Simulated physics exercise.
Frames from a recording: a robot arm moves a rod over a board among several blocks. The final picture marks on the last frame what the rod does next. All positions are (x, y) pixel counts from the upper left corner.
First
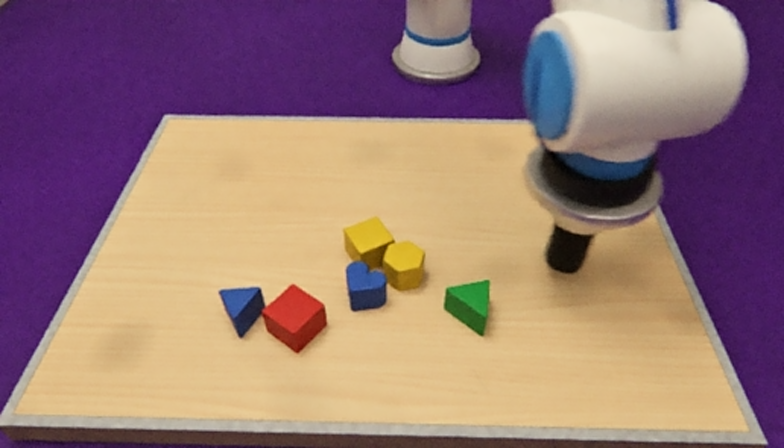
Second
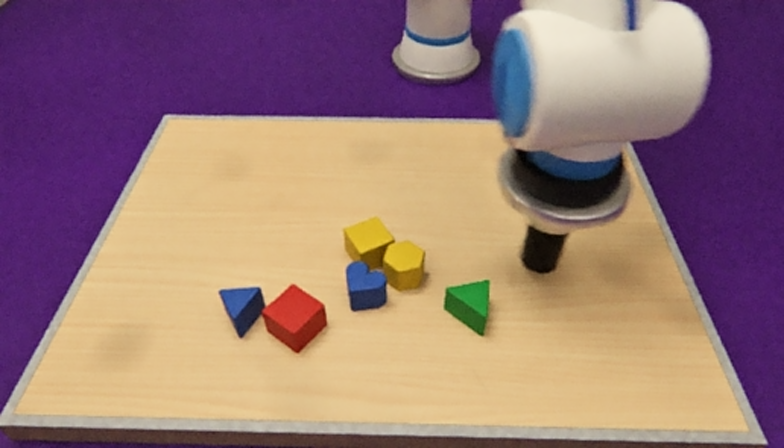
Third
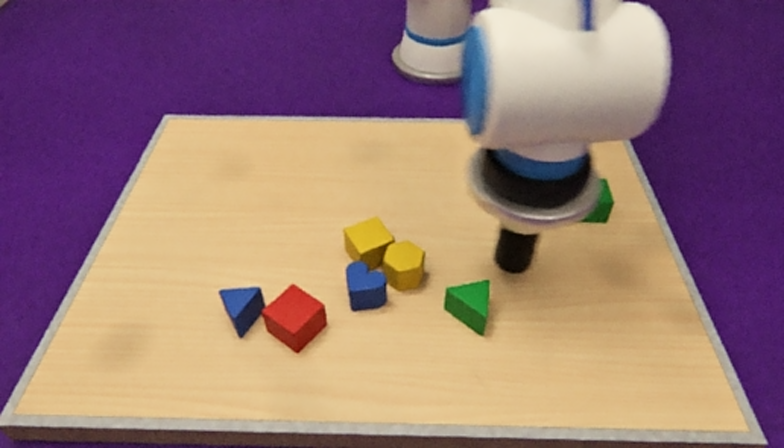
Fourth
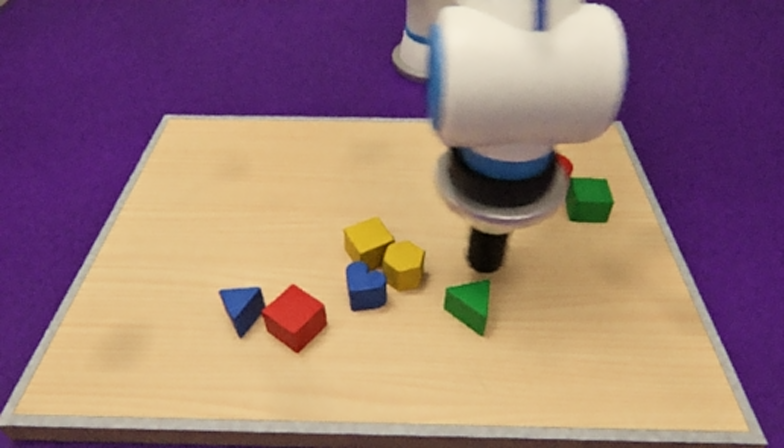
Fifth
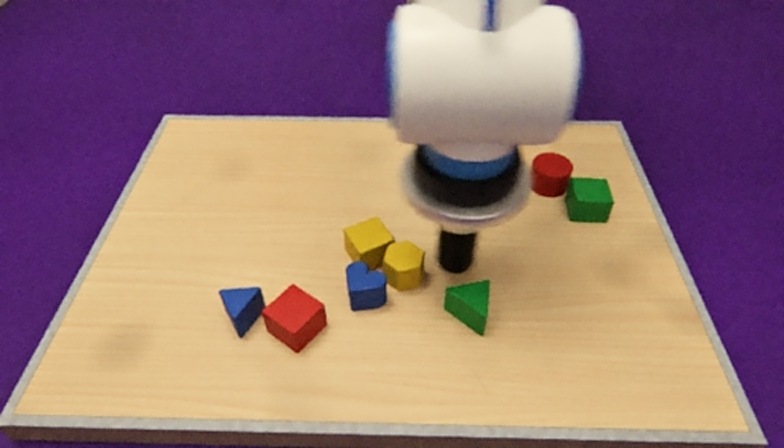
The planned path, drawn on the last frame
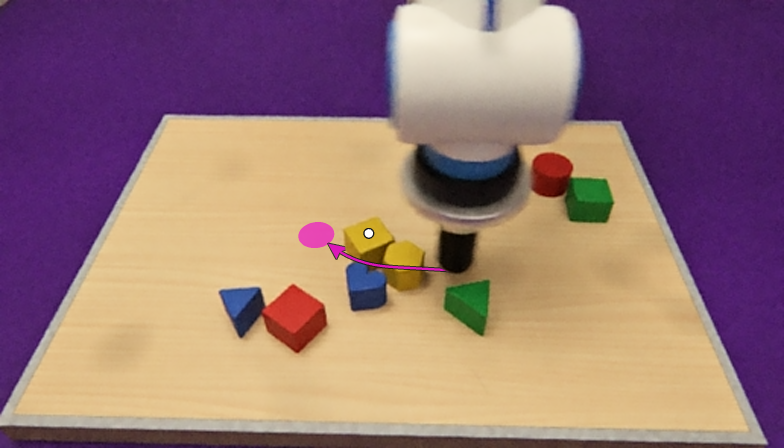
A robot arm sliding its black rod leftward above a wooden board toward yellow blocks, the coloured blocks all staying still.
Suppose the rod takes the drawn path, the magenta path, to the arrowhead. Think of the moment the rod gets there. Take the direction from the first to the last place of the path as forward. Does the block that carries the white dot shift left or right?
Picture yourself facing from the start of the path to its end: The block that carries the white dot moves off to your right.
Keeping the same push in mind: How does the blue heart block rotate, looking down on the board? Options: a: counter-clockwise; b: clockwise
The correct letter is a.
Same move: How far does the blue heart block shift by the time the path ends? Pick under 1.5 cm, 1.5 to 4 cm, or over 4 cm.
It travels between 1.5 and 4 cm.
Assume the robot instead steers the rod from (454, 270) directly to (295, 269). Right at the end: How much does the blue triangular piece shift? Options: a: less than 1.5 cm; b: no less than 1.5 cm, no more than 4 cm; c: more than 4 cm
a (less than 1.5 cm)
Path on the board, from (454, 270) through (402, 268) and (352, 258) to (316, 235); the dot is on the yellow square block.
On the path given first. One third of the way, rod at (402, 256); blue heart block at (350, 286); yellow square block at (362, 231); yellow six-sided block at (369, 263), turned 45° anticlockwise.
Two thirds of the way, rod at (350, 246); blue heart block at (339, 294), turned 40° anticlockwise; yellow square block at (317, 216), turned 25° clockwise; yellow six-sided block at (333, 266), turned 95° anticlockwise.
At the end, rod at (315, 223); blue heart block at (339, 294), turned 40° anticlockwise; yellow square block at (285, 193), turned 35° clockwise; yellow six-sided block at (333, 266), turned 95° anticlockwise; green triangular piece in place.
